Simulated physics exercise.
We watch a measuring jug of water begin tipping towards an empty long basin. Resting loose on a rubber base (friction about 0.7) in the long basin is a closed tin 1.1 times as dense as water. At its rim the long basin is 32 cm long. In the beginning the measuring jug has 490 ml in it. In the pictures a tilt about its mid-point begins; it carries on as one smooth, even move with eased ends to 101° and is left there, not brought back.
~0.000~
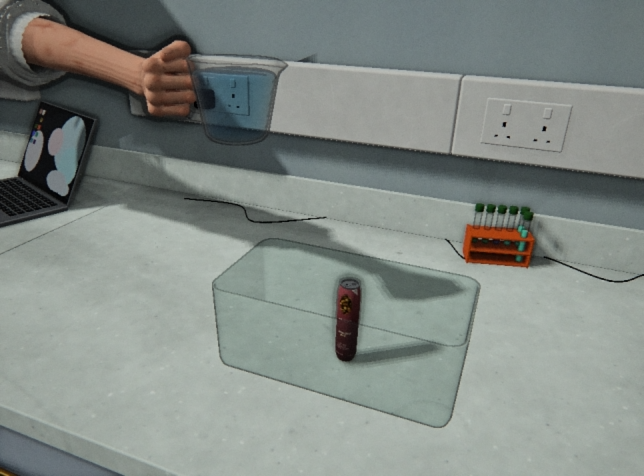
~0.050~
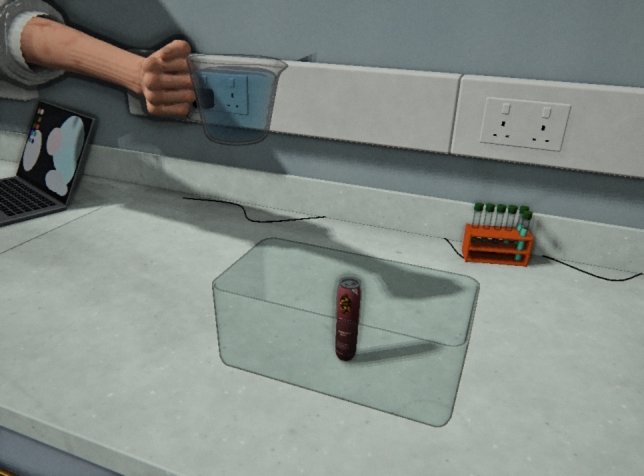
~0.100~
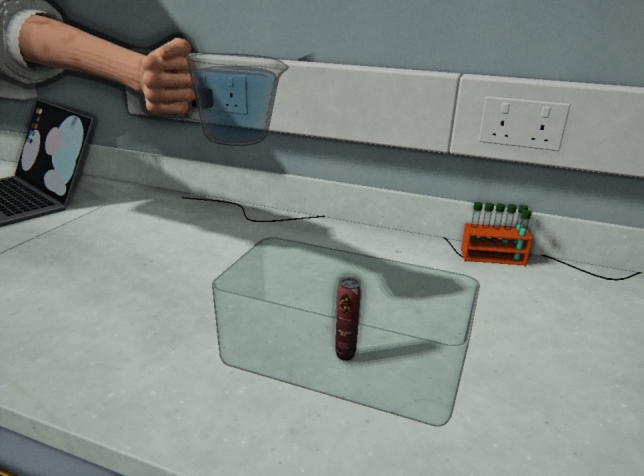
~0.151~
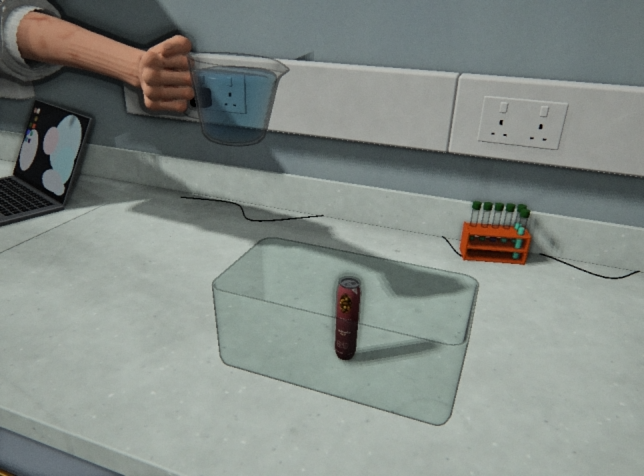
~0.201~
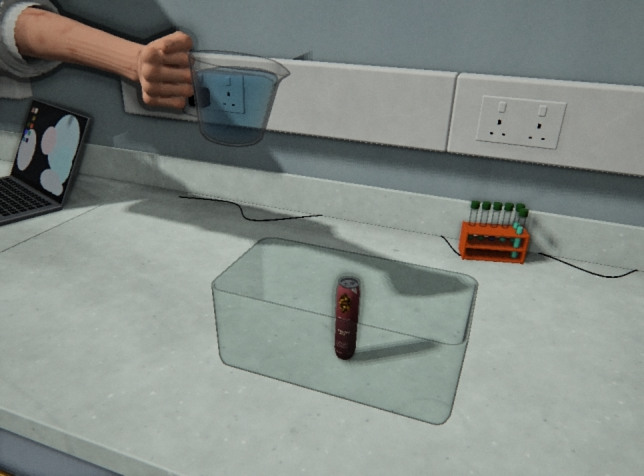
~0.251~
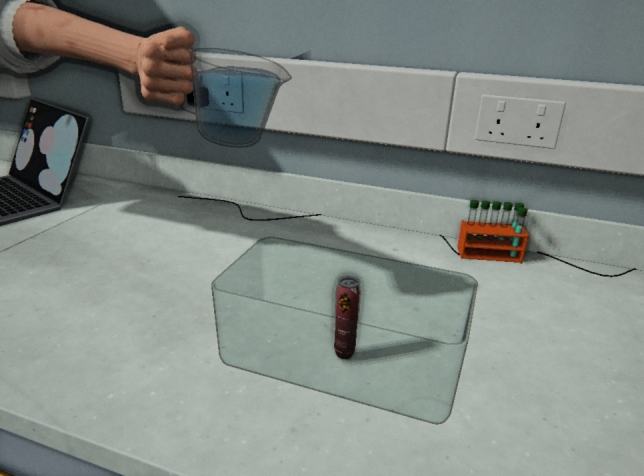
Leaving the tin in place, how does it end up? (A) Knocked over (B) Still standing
Option A: Knocked over.
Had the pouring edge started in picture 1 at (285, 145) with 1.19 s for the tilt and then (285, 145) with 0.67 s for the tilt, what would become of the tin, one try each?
In the first try it remains standing; in the second it remains standing.
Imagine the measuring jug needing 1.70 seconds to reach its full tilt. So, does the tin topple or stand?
With that tilt, the tin tips.
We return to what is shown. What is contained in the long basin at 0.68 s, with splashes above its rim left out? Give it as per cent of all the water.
I reckon close to 5 percent of it.
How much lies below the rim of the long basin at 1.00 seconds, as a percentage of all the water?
The share is close to 58 percent.
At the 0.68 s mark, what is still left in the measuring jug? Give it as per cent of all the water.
Remaining: Near 70 % of the total.
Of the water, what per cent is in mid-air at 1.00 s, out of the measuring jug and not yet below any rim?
Estimated airborne part: Roughly 26 per cent.
By 0.68 s the tilt is 62° and 69 per cent is still to pour; the tin stands where it began.
By 1.00 s the tilt is 95° and 15 per cent is still to pour; the tin stands where it began.
By 1.33 s the tilt is 101° and 0 per cent is still to pour; the tin lies on its side.
By 1.69 s the tilt is 101° and 0 per cent is still to pour; the tin lies on its side.
At rest the tin lies on its side.
